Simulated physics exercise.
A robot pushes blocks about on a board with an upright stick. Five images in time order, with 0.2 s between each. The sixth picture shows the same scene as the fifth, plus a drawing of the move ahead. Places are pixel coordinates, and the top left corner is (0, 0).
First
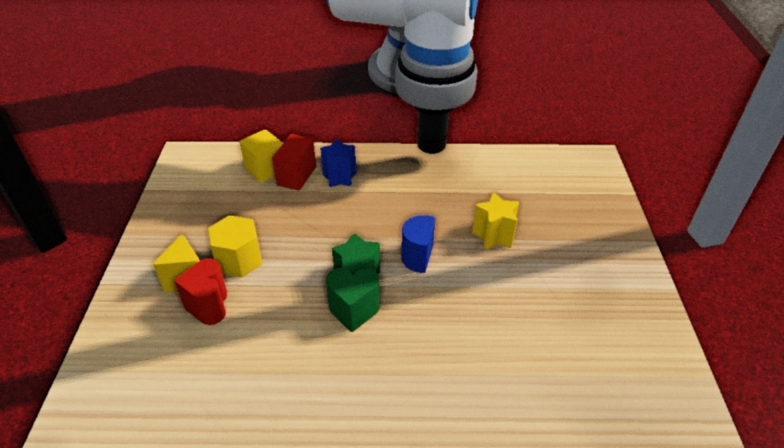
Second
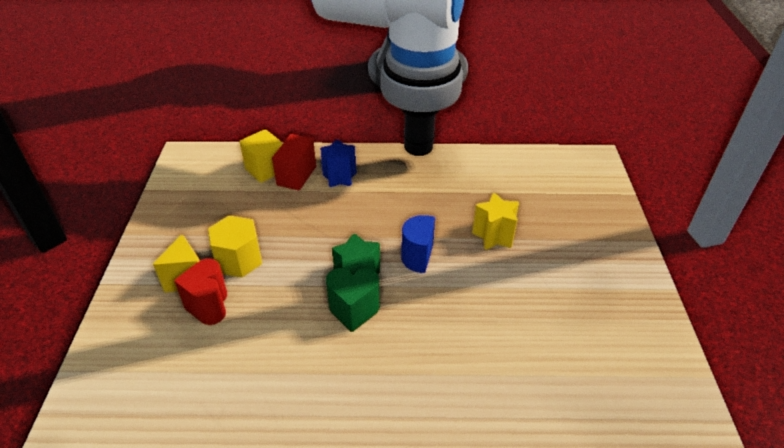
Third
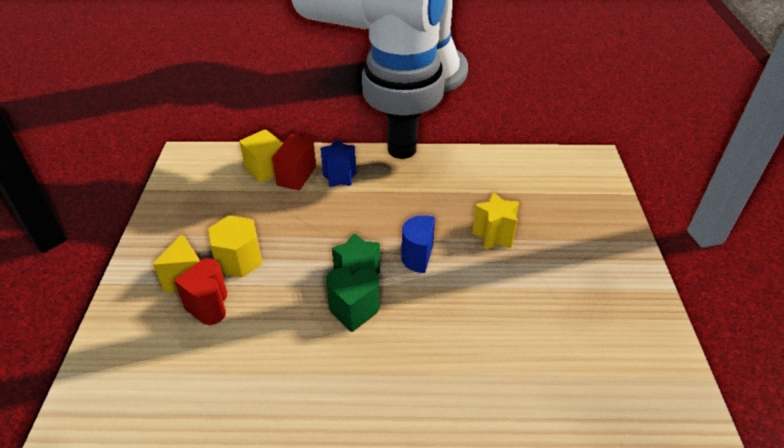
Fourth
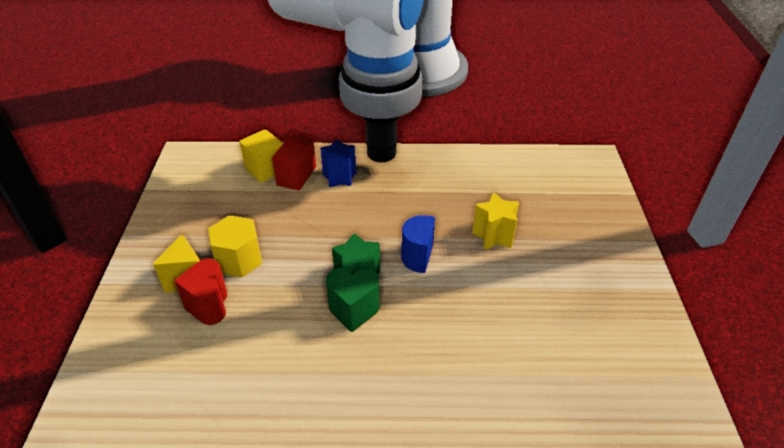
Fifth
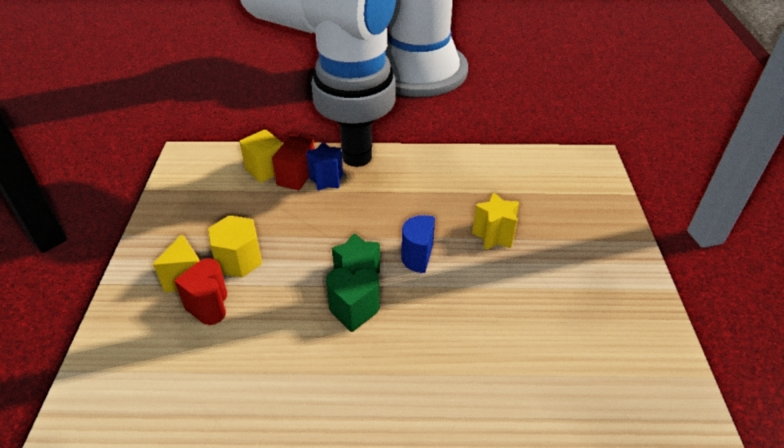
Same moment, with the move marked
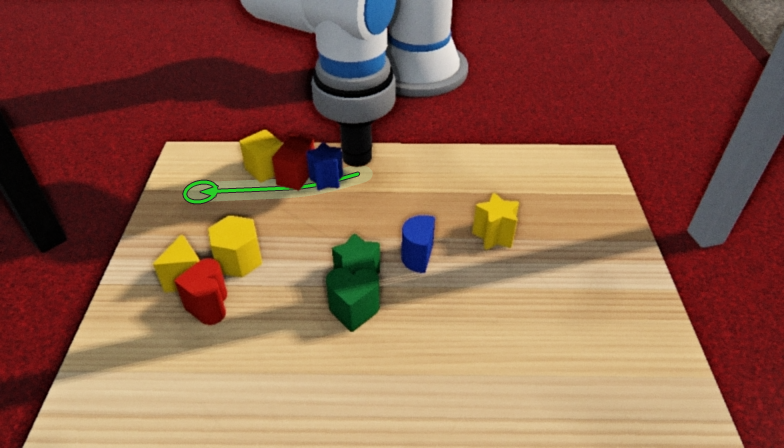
A white and blue robot arm with a black upright stick works at the far edge of a pale wooden board on a red floor, seen from above by a still camera. Yellow, red and blue blocks sit at the far left, with yellow, red, green and blue ones nearer and a yellow star to the right. The stick slides left, then nudges the far blue star-shaped block left against the red one.
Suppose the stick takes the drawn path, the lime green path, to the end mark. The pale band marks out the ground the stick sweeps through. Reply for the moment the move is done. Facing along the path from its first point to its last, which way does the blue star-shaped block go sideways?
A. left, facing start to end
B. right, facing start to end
A.
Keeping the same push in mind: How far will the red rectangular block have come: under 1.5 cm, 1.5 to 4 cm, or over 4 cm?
Of the three bands, it's over 4 cm.
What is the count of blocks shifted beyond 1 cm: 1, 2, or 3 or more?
Count: Three or more.
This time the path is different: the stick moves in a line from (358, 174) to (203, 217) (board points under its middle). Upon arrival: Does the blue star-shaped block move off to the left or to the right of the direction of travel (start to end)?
It goes toward the left-hand side.
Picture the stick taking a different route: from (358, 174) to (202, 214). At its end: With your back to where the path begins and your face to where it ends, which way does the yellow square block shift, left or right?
It moves right.
Drawn move, from (358, 174) by way of (281, 188) to (201, 192).
The first path, step by step. One third of the way, stick at (306, 171); yellow square block at (252, 140); red rectangular block at (277, 148), turned 25° clockwise; blue star-shaped block at (280, 170), turned 50° anticlockwise.
Two thirds of the way, stick at (251, 174); yellow square block at (236, 130), turned 25° clockwise; red rectangular block at (250, 144), turned 55° clockwise; blue star-shaped block at (248, 180), turned 105° anticlockwise.
At the end, stick at (196, 177); yellow square block at (235, 128), turned 30° clockwise; red rectangular block at (246, 143), turned 60° clockwise; blue star-shaped block at (247, 181), turned 115° anticlockwise.
